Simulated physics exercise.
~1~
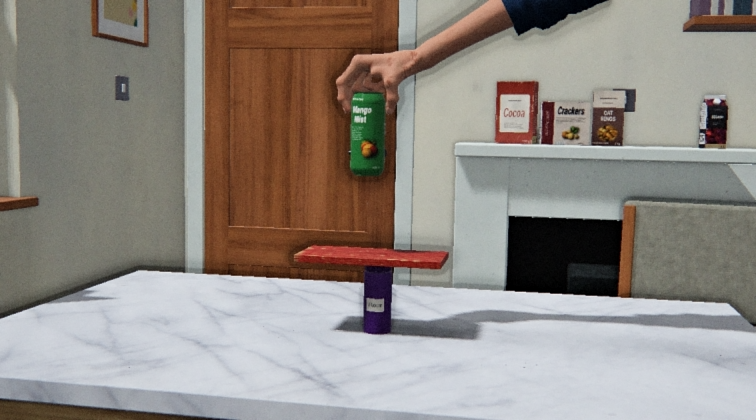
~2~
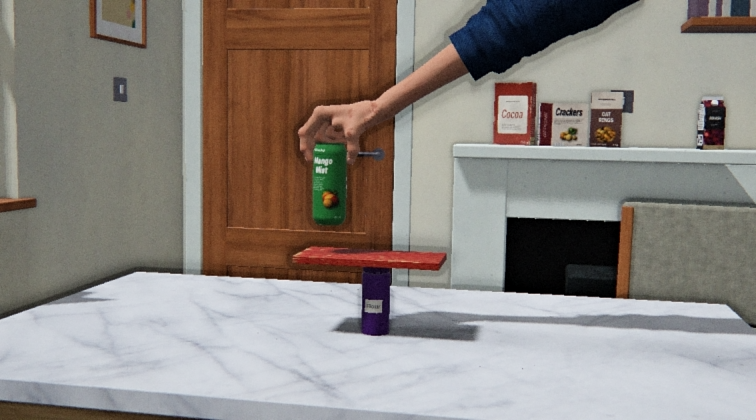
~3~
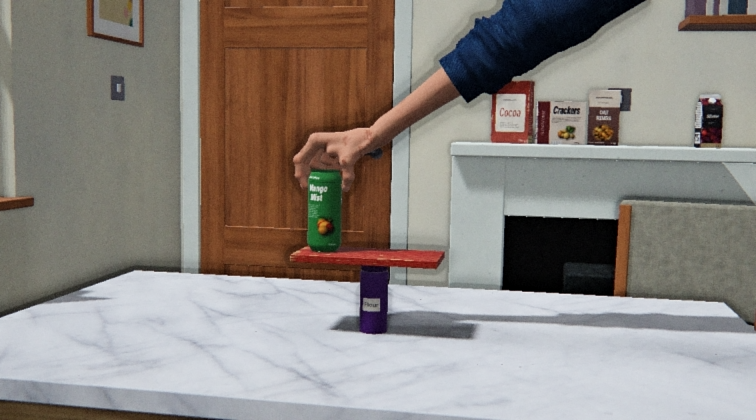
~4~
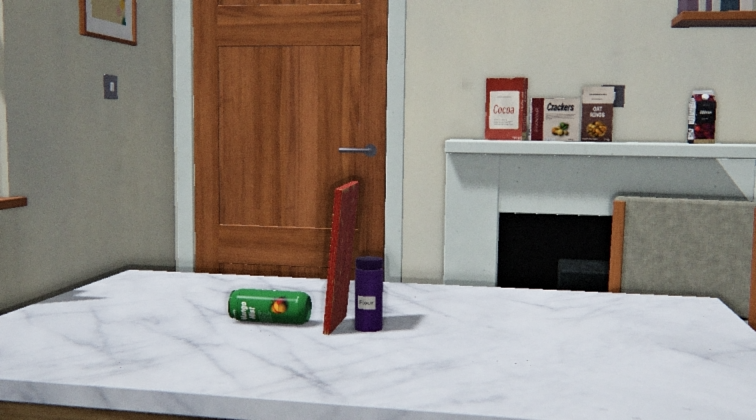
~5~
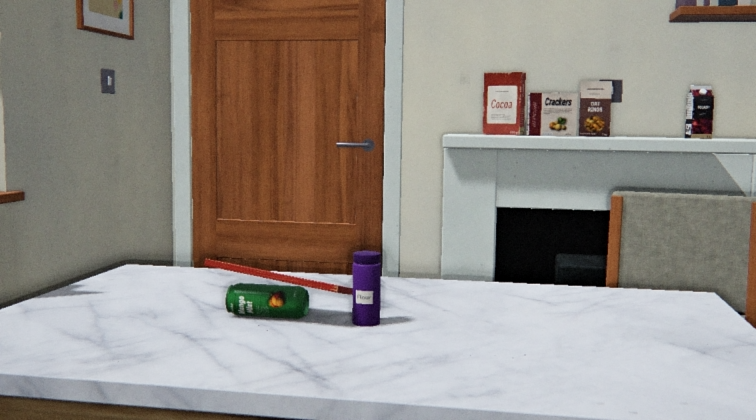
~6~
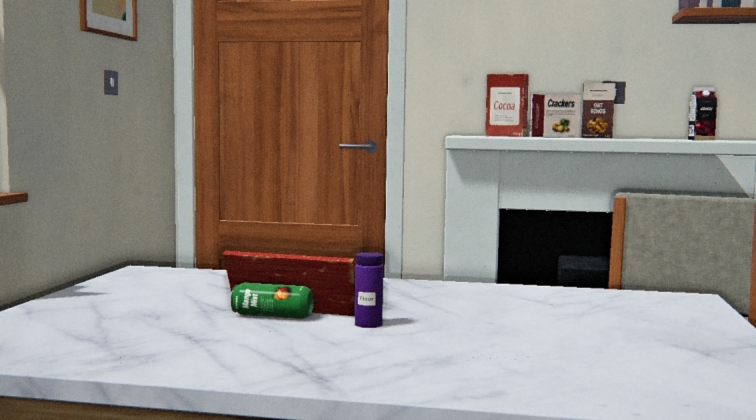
On a white marble table in a room with a wooden door and a mantelpiece, a red board lies balanced across an upright purple shaker. A hand reaching in from the right holds a green can above the board, then moves it left and lowers it onto the board's left end. Once the hand has let go and gone, the stack gives way, with the can on its side on the table and the board tipped steeply beside the shaker. The board drops lower behind the can and shifts again. At the end, the board and can lie fallen, while the shaker still stands.
